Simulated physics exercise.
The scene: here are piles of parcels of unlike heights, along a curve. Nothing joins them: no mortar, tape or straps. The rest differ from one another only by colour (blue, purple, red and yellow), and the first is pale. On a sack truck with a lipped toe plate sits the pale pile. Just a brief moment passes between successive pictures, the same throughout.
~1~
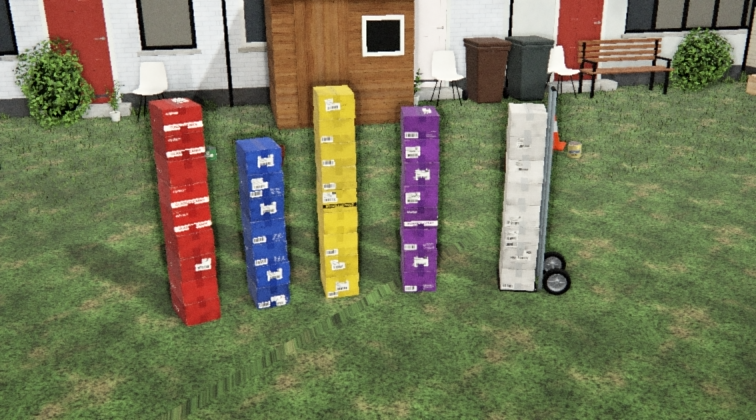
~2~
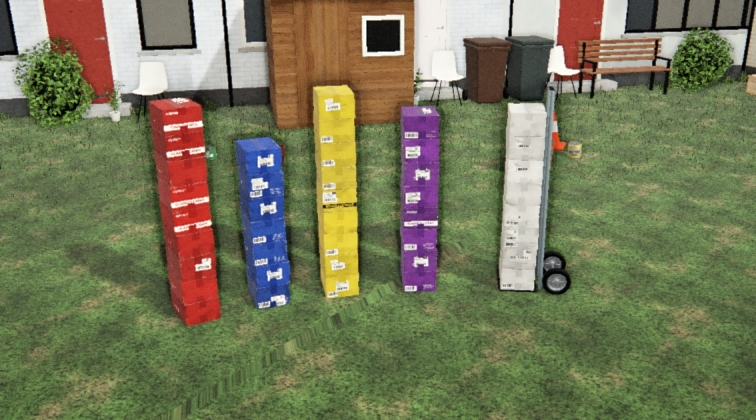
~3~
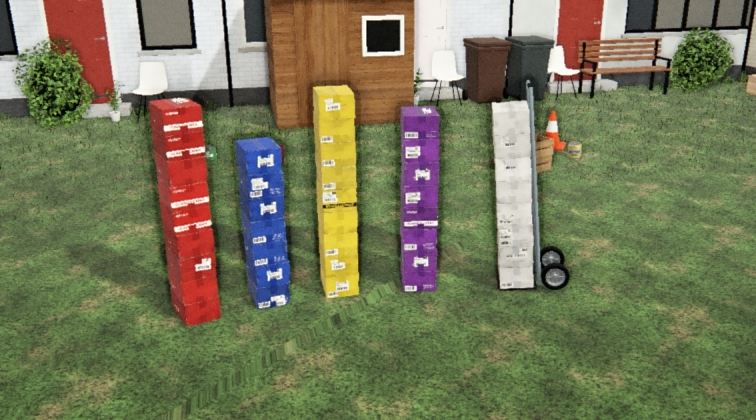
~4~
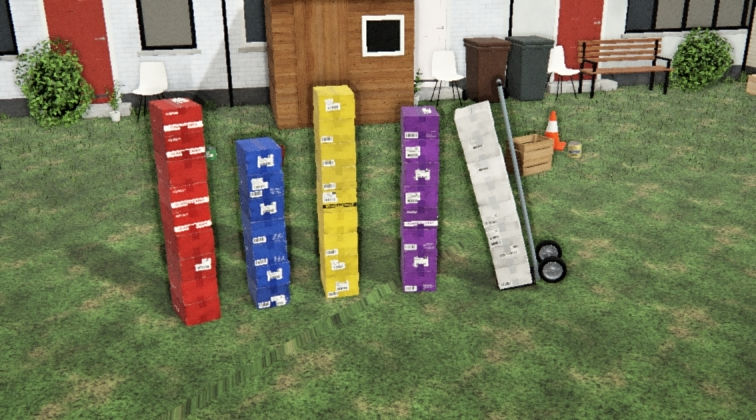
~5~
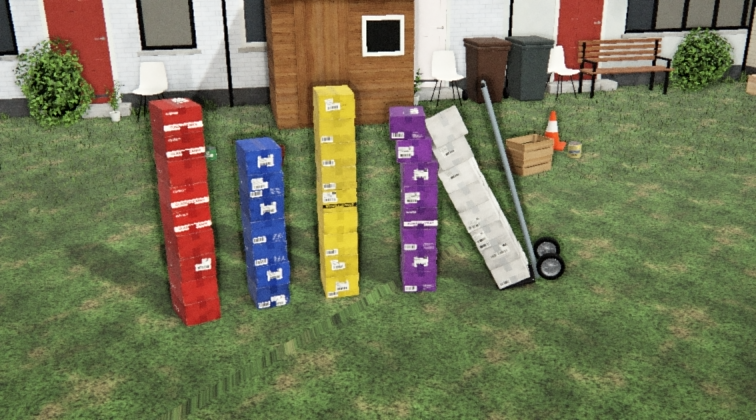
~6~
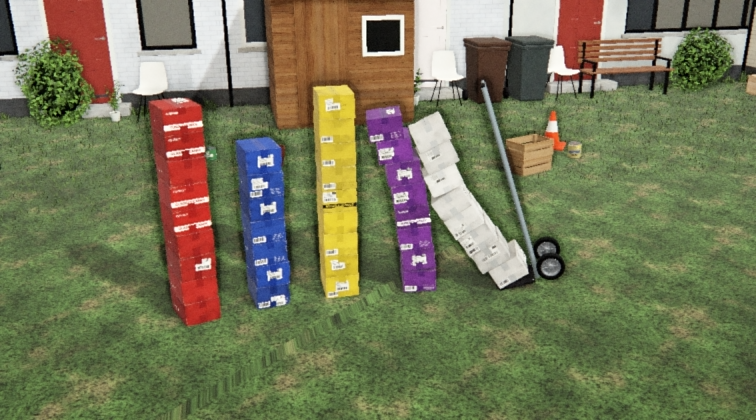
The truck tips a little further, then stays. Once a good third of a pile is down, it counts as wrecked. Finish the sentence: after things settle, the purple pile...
It is knocked down.
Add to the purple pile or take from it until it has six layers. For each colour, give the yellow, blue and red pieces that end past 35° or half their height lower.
Yellow 8, blue 7, red 9.
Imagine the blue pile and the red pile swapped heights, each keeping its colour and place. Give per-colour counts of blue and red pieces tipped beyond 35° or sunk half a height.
Blue 9, red 6.
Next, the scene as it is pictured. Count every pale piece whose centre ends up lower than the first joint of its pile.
Count = 7.
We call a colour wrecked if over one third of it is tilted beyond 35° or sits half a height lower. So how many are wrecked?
The answer is 4.
Soon after the last picture, 8 of the pale pile down; 8 of the 8 purple parcels down (8 of 33 in all colours); top purple parcel leaning clearly, about its own height lower; top yellow parcel leaning clearly, half its height lower.
A little later, 8 of the pale pile down; 8 of the 8 purple parcels down (32 of 33 in all colours); top purple parcel on its side; top red parcel leaning well over, some three heights lower.
At rest, 7 of the pale pile down; 8 of the 8 purple parcels down (32 of 33 in all colours); top purple parcel upside down; top yellow parcel upside down. As the last picture would show them, middles, top purple parcel near (200, 242).
